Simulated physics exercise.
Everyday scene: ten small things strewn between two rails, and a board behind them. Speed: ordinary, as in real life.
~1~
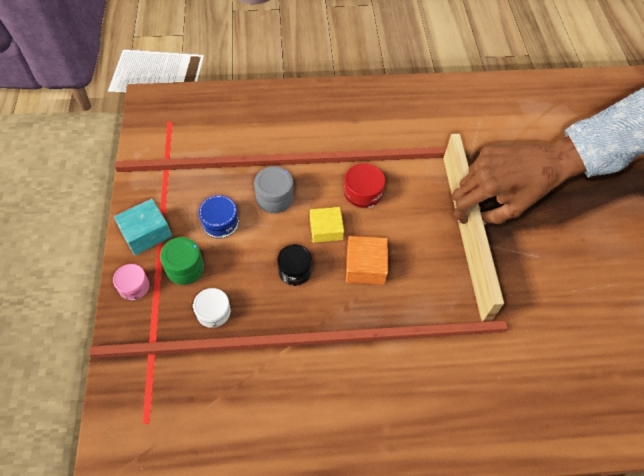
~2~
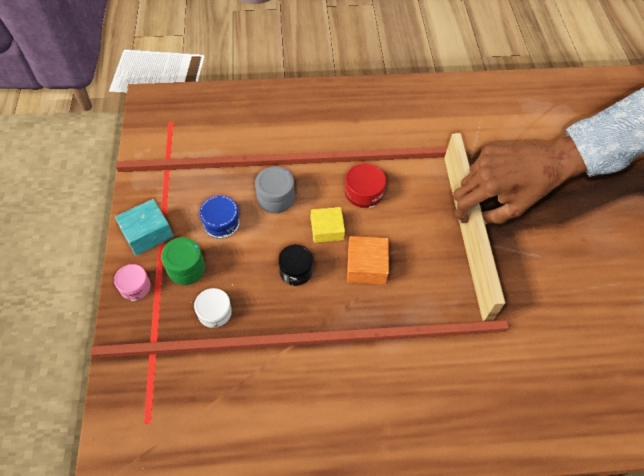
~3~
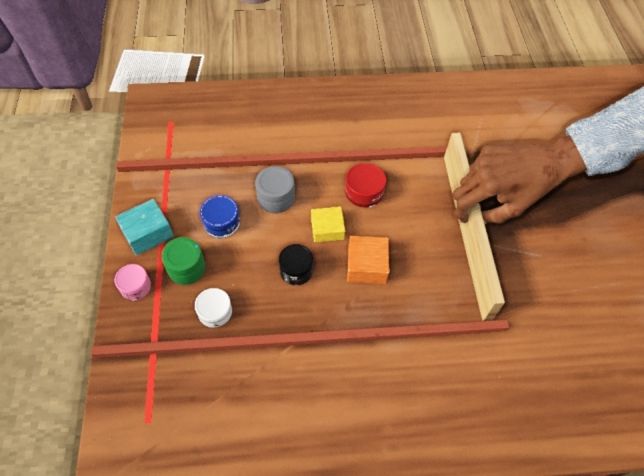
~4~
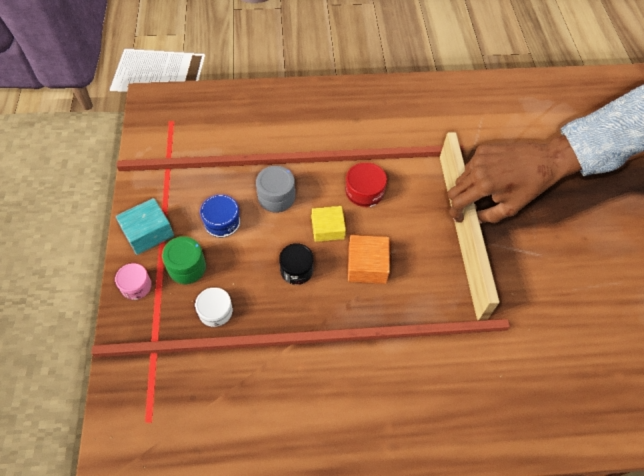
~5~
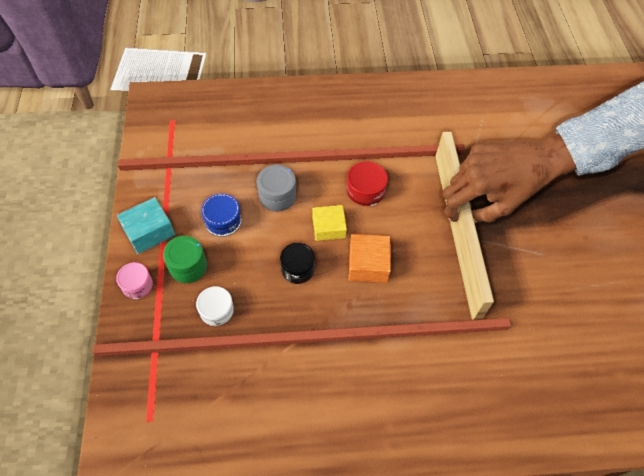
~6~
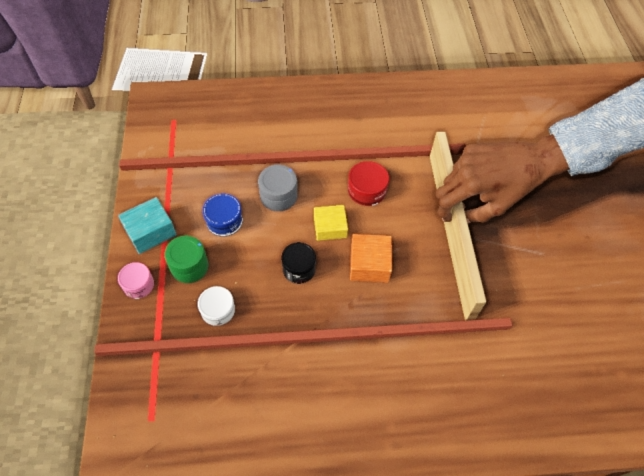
A hand grips a light wooden board at the right end of two red rails, at first holding it almost still. The hand then slides the board slightly left toward ten scattered small objects, including an orange block and a red round container, which stay in place on the wooden table.
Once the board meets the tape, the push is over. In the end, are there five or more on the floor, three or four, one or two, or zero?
I predict exactly three or four will slip off.
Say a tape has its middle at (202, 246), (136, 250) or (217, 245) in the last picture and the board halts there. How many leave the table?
Result per try: 0; 6; 0.
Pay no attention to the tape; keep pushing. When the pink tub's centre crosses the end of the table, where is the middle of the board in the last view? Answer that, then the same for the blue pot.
Around (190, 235) first and around (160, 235) second.
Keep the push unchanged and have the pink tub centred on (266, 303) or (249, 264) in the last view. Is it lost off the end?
First spot: Safe; second: Gone.
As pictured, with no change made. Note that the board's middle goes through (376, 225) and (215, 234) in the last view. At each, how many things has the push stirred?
I make it 2 at the first spot and 10 at the other.
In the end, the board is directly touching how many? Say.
Contact count: 4.
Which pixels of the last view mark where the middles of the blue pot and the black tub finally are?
Approximately (114, 225) for one, approximately (102, 278) for the other.
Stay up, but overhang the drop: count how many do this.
Answer: 2.
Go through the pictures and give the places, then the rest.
Pink tub (132, 282); turquoise block (144, 227); green lid (183, 261); board (470, 223); tape (160, 250), in the first picture.
Turquoise block (145, 227); black tub (296, 265), in the second picture.
Green lid (184, 261); orange block (368, 260), in the third picture.
Pink tub (134, 282); board (466, 221), in the fourth picture.
Turquoise block (147, 225); blue pot (222, 215), in the fifth picture.
Pink tub (136, 281); turquoise block (148, 225); green lid (187, 260); board (455, 221); tape (164, 248), in the sixth picture.
Early on, none off yet; pink tub at rest near (136, 281); turquoise block at rest near (148, 225); green lid at rest near (187, 260).
A while later, none off yet; pink tub travelled about its own width near (118, 290); turquoise block travelled about its own width near (122, 226); green lid travelled well along near (124, 256).
Finally, the number that fall off is three or four; lost, grey lid, green lid, turquoise block and pink tub.
